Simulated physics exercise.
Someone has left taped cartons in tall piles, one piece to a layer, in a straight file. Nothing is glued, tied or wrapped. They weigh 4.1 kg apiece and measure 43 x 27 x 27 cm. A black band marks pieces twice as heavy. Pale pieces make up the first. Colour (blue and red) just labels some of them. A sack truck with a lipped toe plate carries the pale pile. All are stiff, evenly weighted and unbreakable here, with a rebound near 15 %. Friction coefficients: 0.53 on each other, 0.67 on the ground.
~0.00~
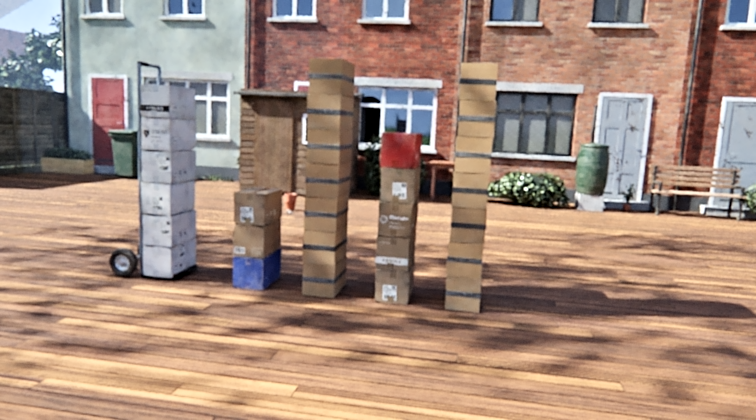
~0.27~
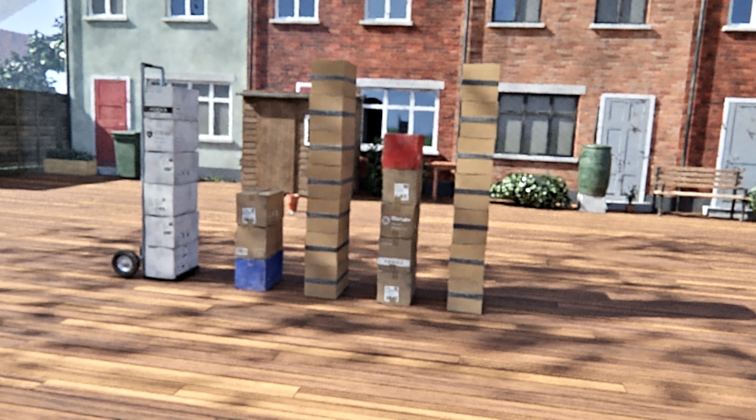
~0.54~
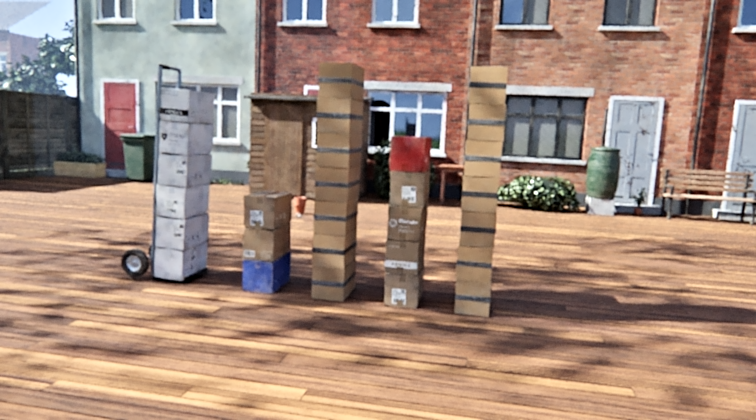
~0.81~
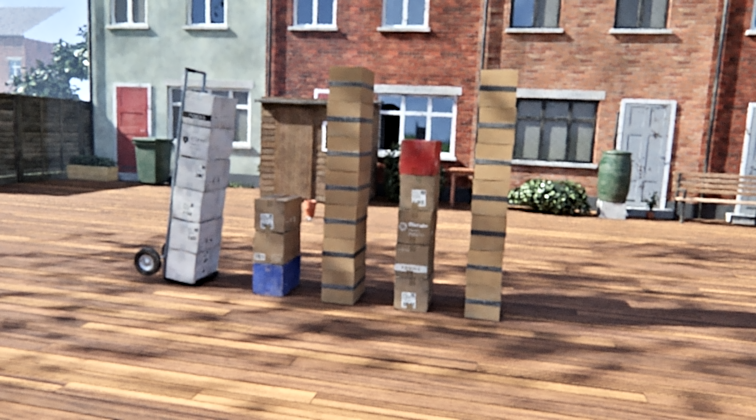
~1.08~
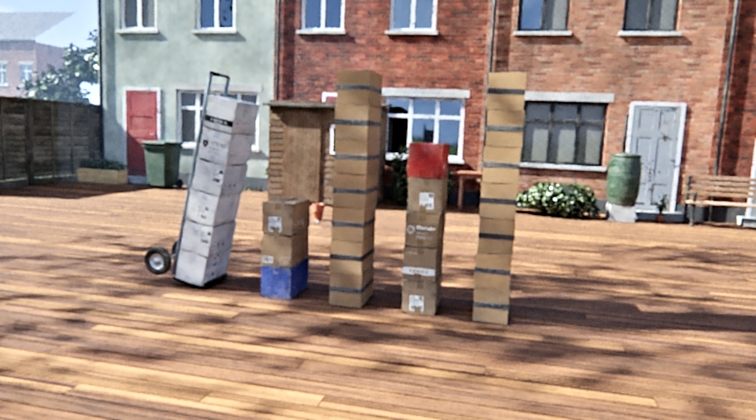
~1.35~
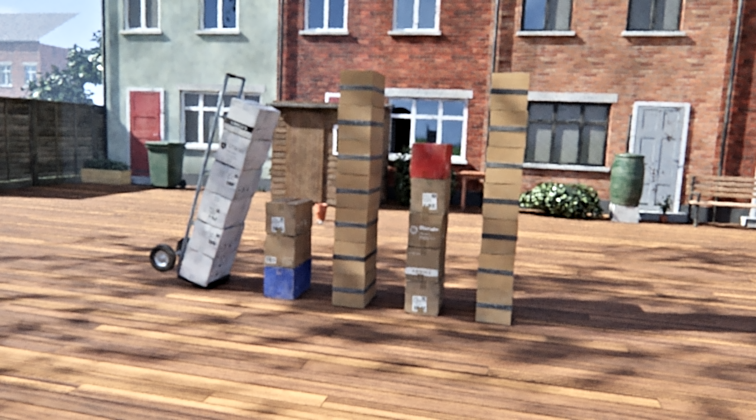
A hand truck carrying a tall stack of pale boxes tilts right toward the cardboard piles.
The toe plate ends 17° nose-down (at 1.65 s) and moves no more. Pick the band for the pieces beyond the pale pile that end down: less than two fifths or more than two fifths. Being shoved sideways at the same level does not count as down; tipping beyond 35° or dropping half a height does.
It comes to under two fifths.
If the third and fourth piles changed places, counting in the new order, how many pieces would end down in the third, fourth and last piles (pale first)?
Then third 1, fourth 0, last 0.
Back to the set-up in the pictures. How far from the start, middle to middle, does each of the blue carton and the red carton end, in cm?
Blue 0, red 0.
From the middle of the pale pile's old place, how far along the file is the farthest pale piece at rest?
Roughly 110 cm along.
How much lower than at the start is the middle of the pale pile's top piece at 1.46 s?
About 10 cm.
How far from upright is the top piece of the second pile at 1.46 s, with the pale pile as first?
It leans some 0°.
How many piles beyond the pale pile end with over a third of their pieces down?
The count is 0.
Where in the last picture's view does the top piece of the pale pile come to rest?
At about (325, 165).
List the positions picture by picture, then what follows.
In the first picture (places mark the middle of the side facing us; the camera pans a little), truck frame (140, 107) 0° forward; red carton (398, 151); blue carton (248, 274); the rest undisturbed.
Truck frame (143, 108) 0° forward; red carton (400, 152), in the second picture.
Truck frame (159, 110) 3° forward; red carton (407, 154), in the third picture.
Truck frame (182, 112) 7° forward, top of the pale pile leaning 7°; red carton (417, 158); the rest undisturbed, in the fourth picture.
Truck frame (203, 115) 12° forward, top of the pale pile leaning 12°; red carton (425, 161); the rest undisturbed, in the fifth picture.
Truck frame (217, 116) 15° forward, top of the pale pile leaning 18°; red carton (428, 161); blue carton (278, 283); the rest undisturbed, in the sixth picture.
After 1.46 s, 0 of the pale pile down; none of the 22 other cartons down.
After 1.80 s, 6 of the pale pile down; none of the 22 other cartons down, 1 disturbed.
After 2.48 s, 5 of the pale pile down; none of the 22 other cartons down, 4 disturbed.
At rest (3.0 s), 5 of the pale pile down; none of the 22 other cartons down, 1 disturbed; blue carton unmoved; red carton unmoved. That is 0 per cent. As the last picture would show them, middles, blue carton near (288, 277), red carton near (432, 160).
